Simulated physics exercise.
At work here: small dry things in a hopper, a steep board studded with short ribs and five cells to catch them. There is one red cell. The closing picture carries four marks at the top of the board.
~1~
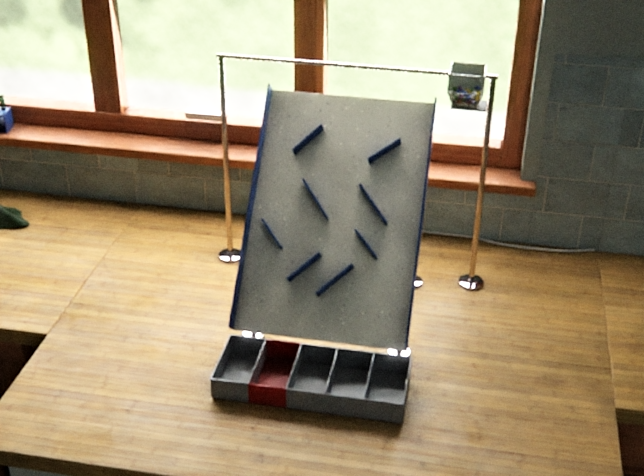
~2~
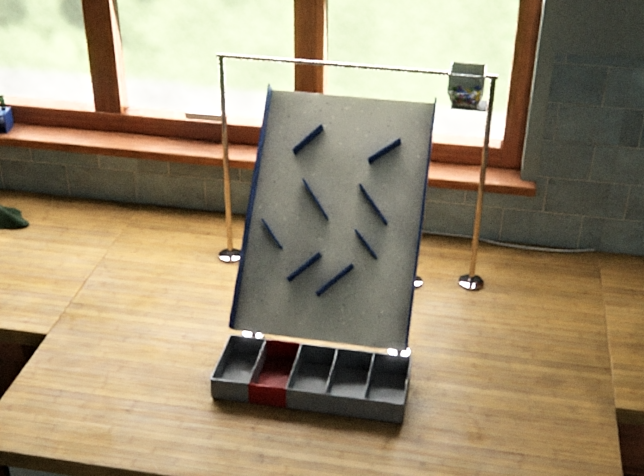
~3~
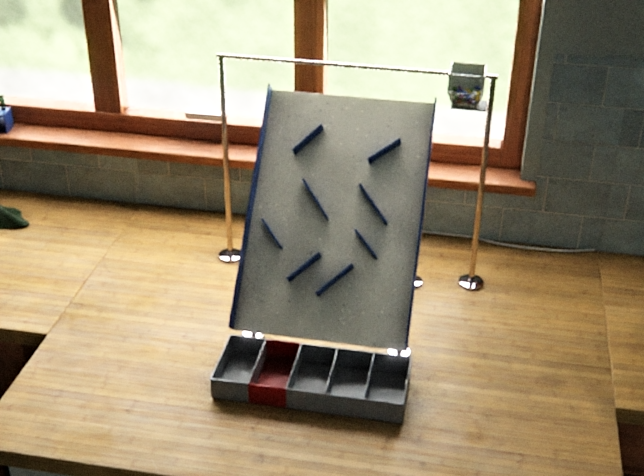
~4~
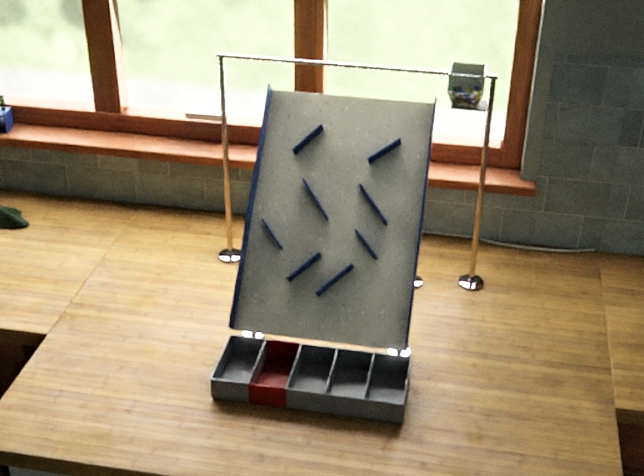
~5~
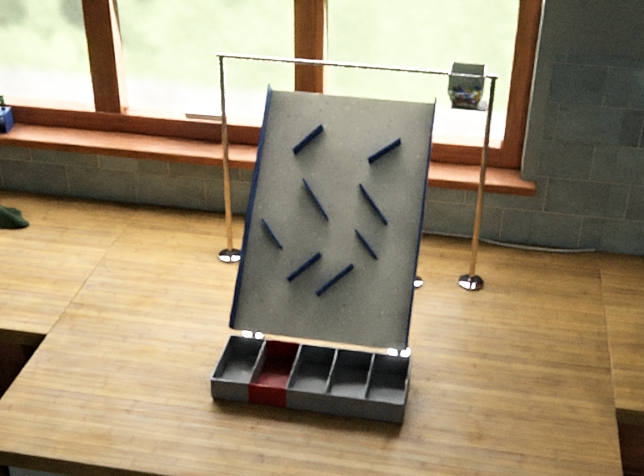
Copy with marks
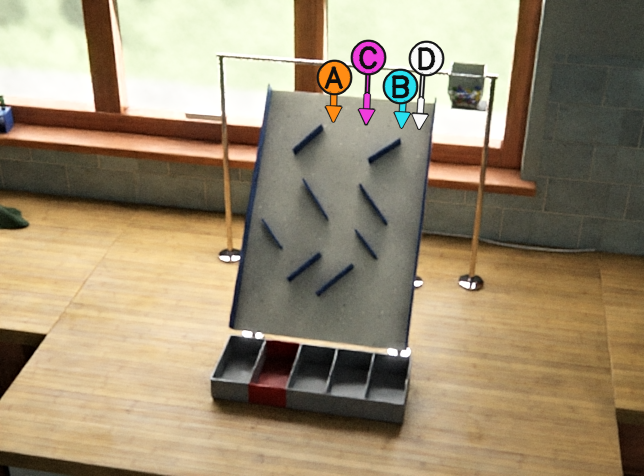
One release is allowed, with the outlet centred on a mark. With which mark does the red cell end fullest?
C is best.
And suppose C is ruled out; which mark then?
That would be A.
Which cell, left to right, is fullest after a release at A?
It is the second one.
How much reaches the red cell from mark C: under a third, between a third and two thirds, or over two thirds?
Over two thirds.
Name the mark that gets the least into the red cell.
That would be D.
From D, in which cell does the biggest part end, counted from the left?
The fifth from the left.
On the marked copy, mark A meets the board at (333, 116); mark B meets the board at (401, 121); mark C meets the board at (366, 118); mark D meets the board at (419, 123).
With A, roughly two thirds in the red cell, roughly a third in other cells.
With B, roughly half in the red cell, roughly half in other cells.
With C, the larger part in the red cell, roughly a quarter in other cells, just a few held on the board.
With D, just a few in the red cell, almost all in other cells.
